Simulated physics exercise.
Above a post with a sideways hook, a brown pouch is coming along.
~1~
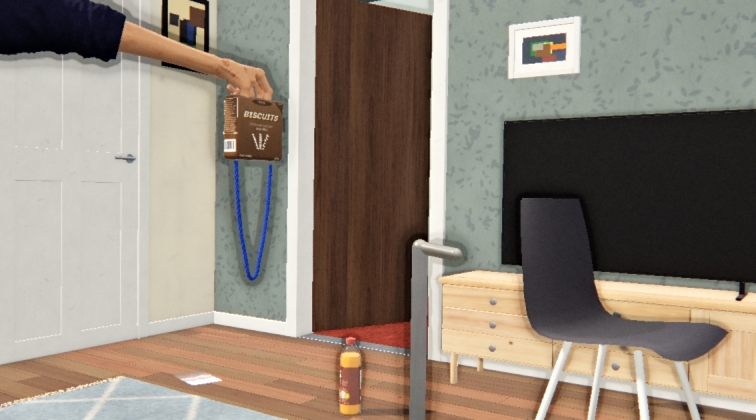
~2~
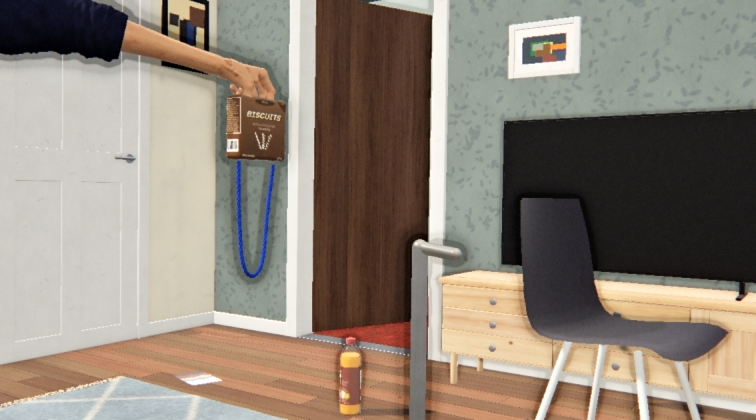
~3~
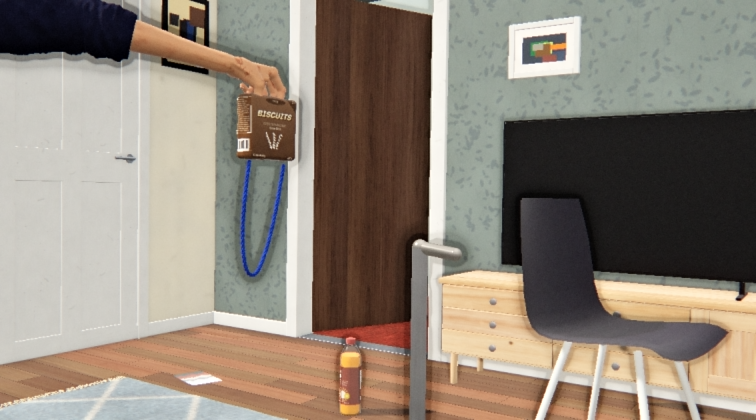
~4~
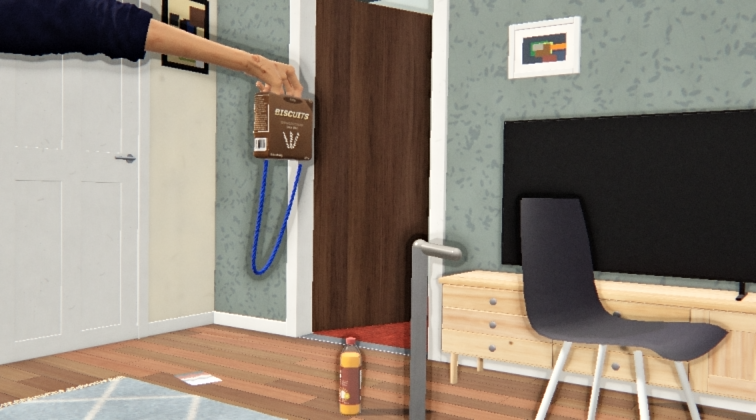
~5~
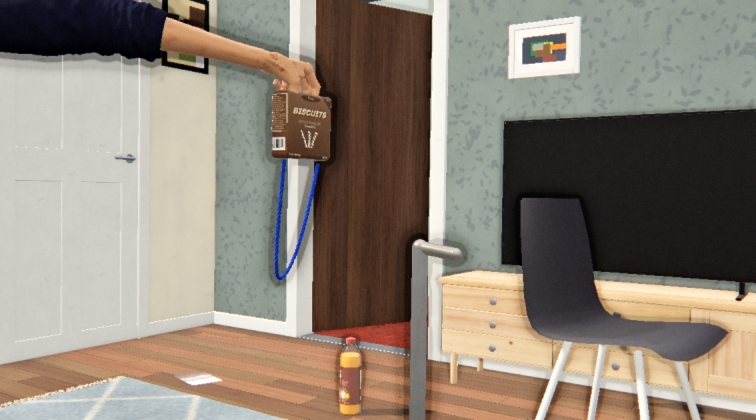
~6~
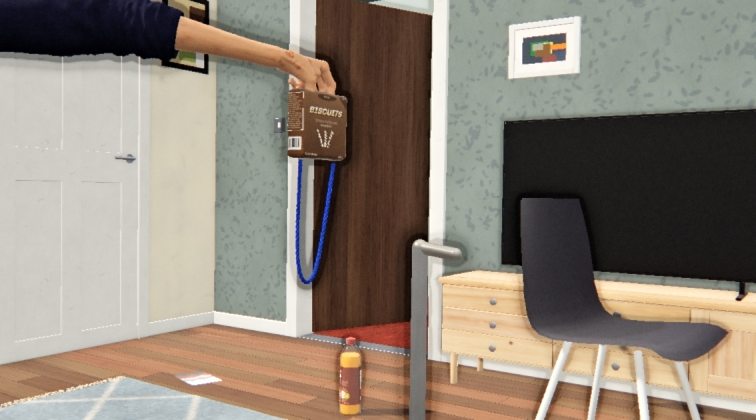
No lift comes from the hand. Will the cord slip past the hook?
Looks to me like it'll move along unstopped past the post.
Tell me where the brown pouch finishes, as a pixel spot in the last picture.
It ends up near (592, 111).
Then, 0.70 s on from there, pouch over the post near (422, 120).
Then, 1.42 s on from there, pouch past the post near (554, 113).
In the end, pouch past the post near (592, 111). The brown pouch goes by freely.
